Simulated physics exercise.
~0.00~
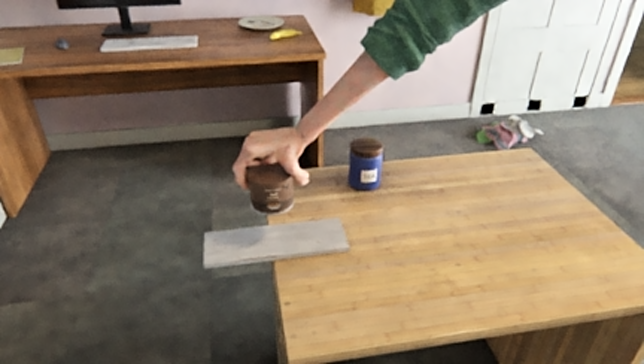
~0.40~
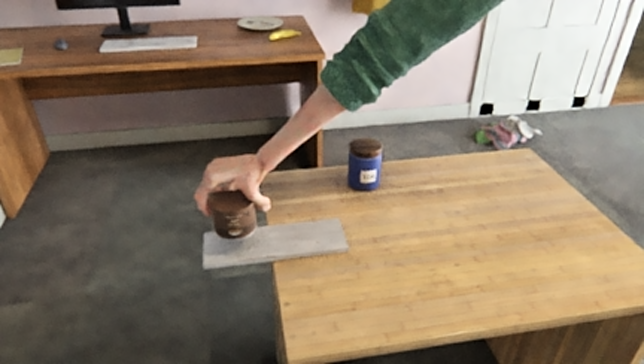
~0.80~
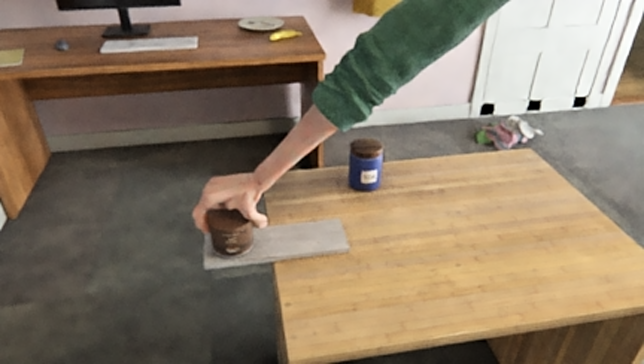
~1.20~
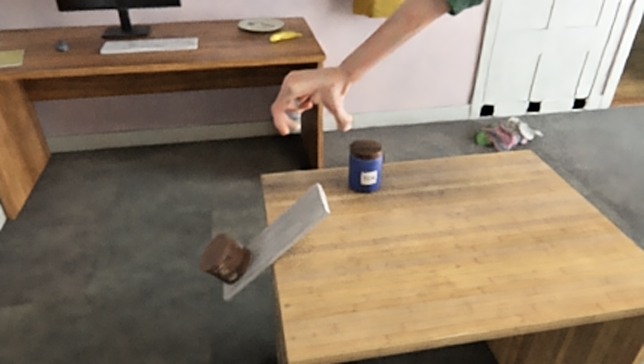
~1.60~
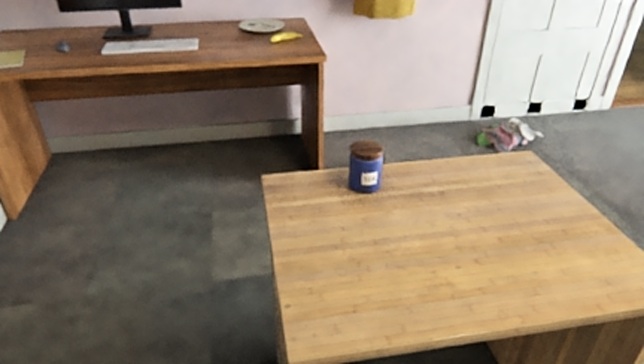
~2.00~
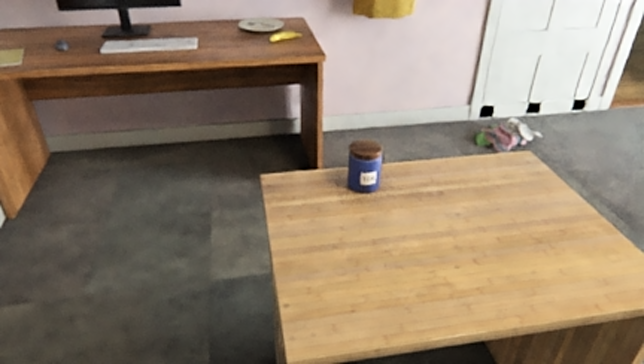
In a room with a dark grey floor, a slightly swaying camera looks down on a pale wooden table, with a brown desk against the pink wall behind. A blue jar with a brown lid stands near the table's far edge, and a whitish plank juts out past its left edge. A hand in a green sleeve carries a brown tub left and lowers it onto the plank's overhanging end. The hand lets go and draws back, and the plank tips steeply, dropping off the table with the tub. Both are out of sight at the end, while the blue jar still stands in place.
